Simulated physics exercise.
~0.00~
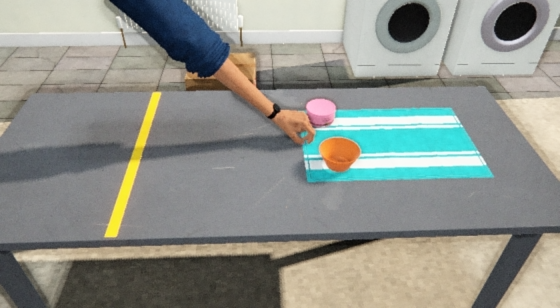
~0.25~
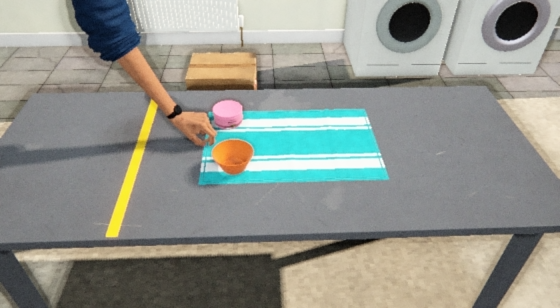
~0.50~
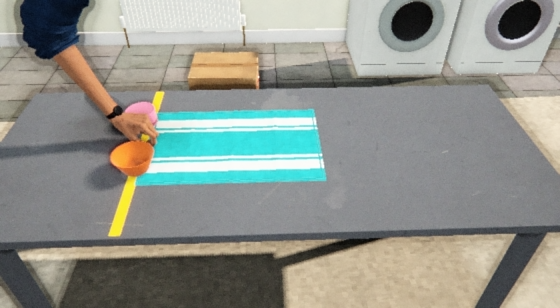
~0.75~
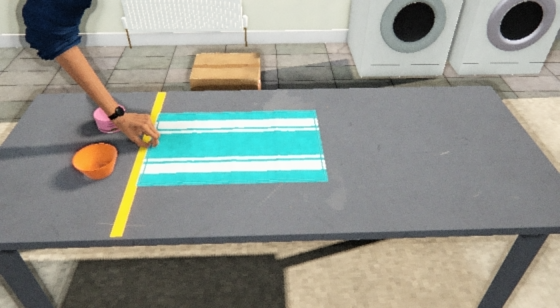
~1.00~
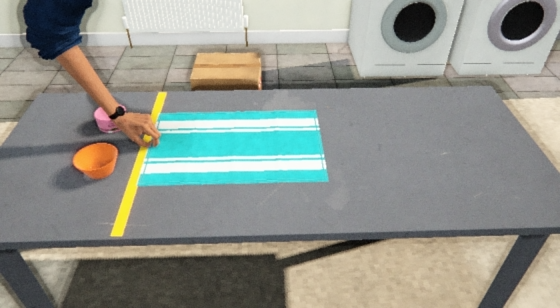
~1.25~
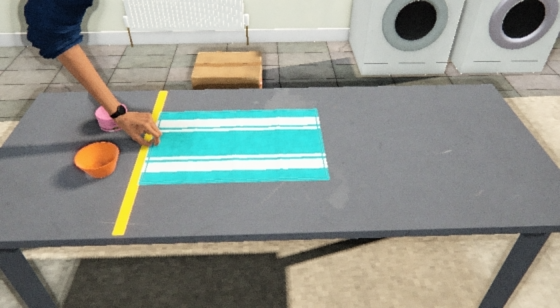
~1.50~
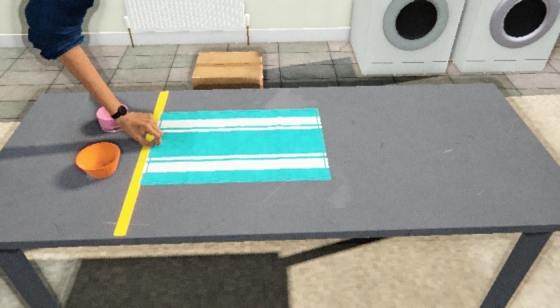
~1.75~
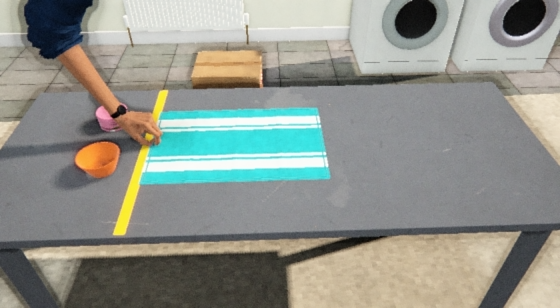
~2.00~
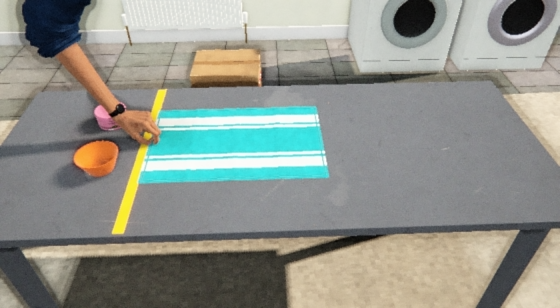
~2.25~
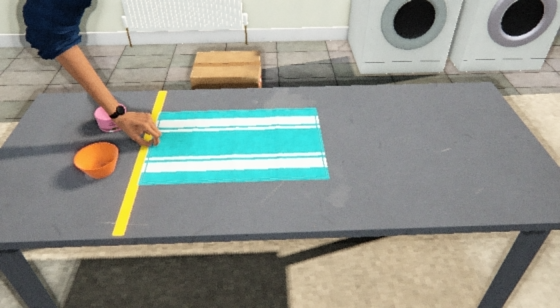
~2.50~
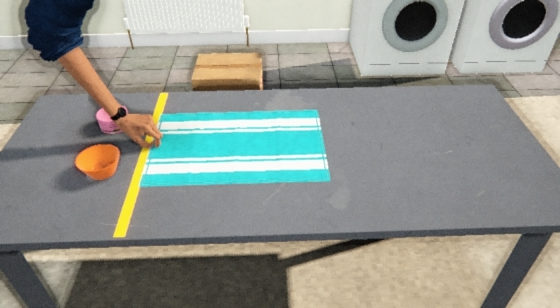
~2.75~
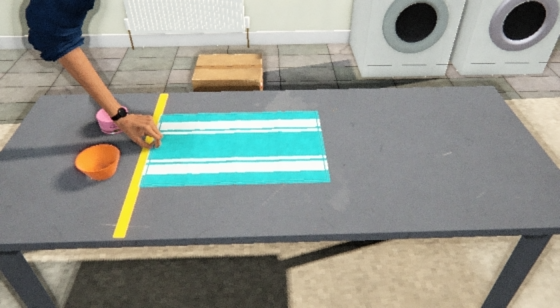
A hand drags a turquoise tea towel with white stripes leftward across a dark grey table, seen from slightly above by a gently swaying camera. An orange bowl and, behind it, a smaller pink tub ride near the towel's left end, while a yellow strip of tape crosses the table further left. Washing machines and a cardboard box stand beyond. The towel's edge reaches the tape and the hand stops there, but both containers keep sliding left, off the cloth and past the tape. They come to rest on bare tabletop, the hand still holding the hem.
